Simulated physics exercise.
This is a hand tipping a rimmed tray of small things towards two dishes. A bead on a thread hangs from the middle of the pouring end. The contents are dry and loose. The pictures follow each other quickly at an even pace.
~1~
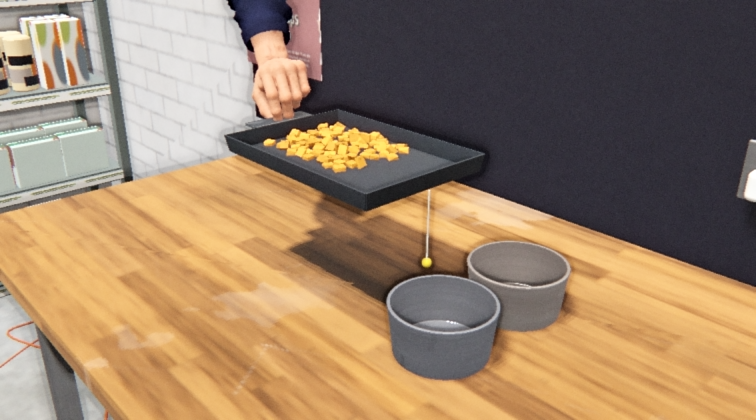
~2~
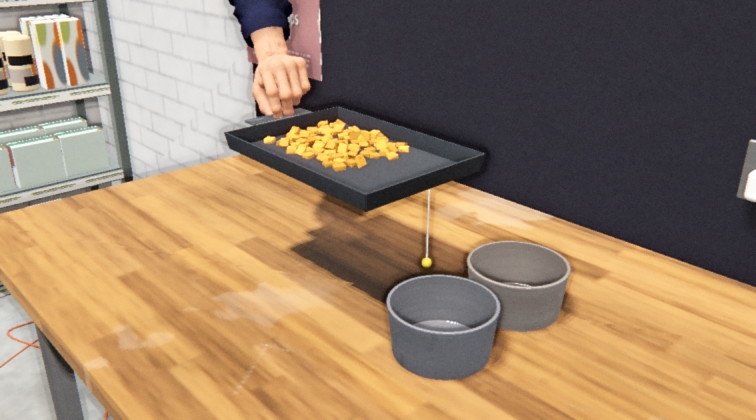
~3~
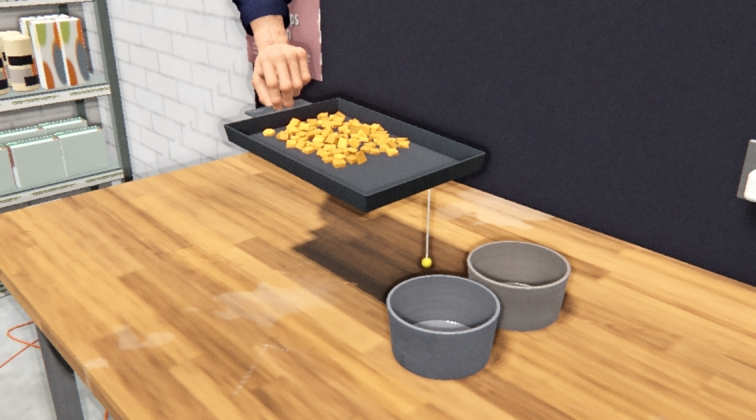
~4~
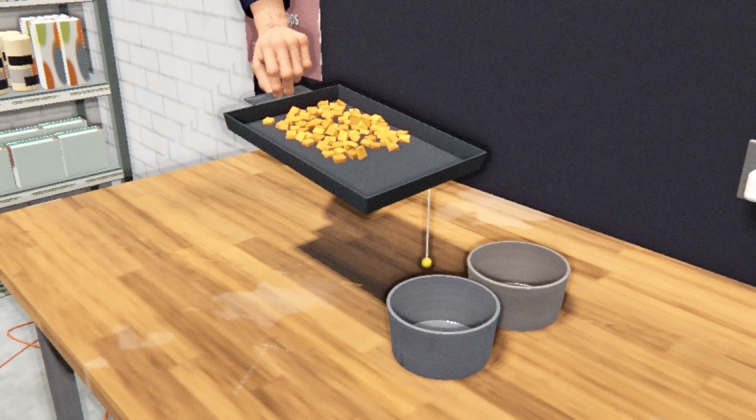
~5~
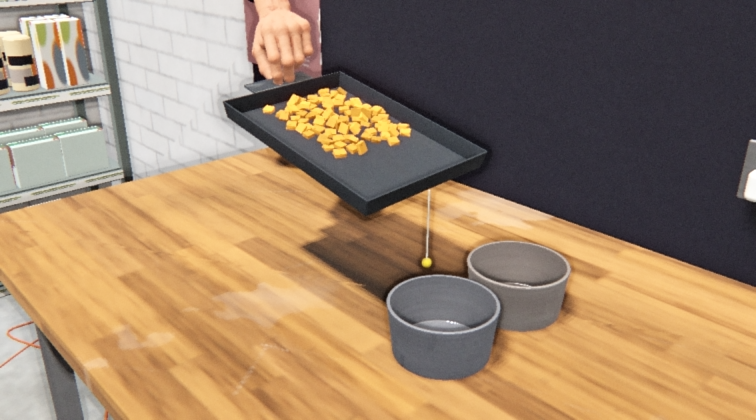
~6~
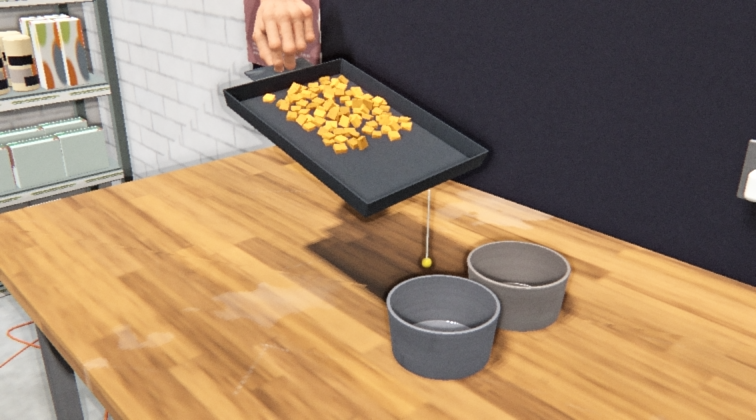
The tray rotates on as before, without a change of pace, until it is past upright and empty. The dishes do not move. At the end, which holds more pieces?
It favours the left-hand dish.
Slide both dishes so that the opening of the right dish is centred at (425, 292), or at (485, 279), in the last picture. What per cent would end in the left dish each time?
Roughly 10 per cent, and 70 per cent.
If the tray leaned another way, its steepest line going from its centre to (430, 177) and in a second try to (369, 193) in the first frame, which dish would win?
One: Right. Two: The left dish.
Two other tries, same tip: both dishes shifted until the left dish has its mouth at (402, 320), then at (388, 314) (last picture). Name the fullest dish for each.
At the first place the dish on the left, at the second the dish on the left.
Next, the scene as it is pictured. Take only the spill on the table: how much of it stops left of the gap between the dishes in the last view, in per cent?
It comes to 80 per cent or so.
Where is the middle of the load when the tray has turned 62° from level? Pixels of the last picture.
At about (402, 181).
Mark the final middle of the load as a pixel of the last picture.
Close to (415, 353).
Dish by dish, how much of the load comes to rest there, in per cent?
The left dish has 60 per cent, the right dish has 0.
Shortly afterwards, tray tipped steeply; all but a few on the tray; only a few in the air.
Next, tray tipped past a quarter turn; near two thirds on the tray; near a quarter in the left dish; a little outside both.
Some moments later, tray tipped past a quarter turn; near two thirds in the left dish; near a third outside both.
In the end, tray tipped past a quarter turn; near two thirds in the left dish; none at all in the right dish; near a third outside both.
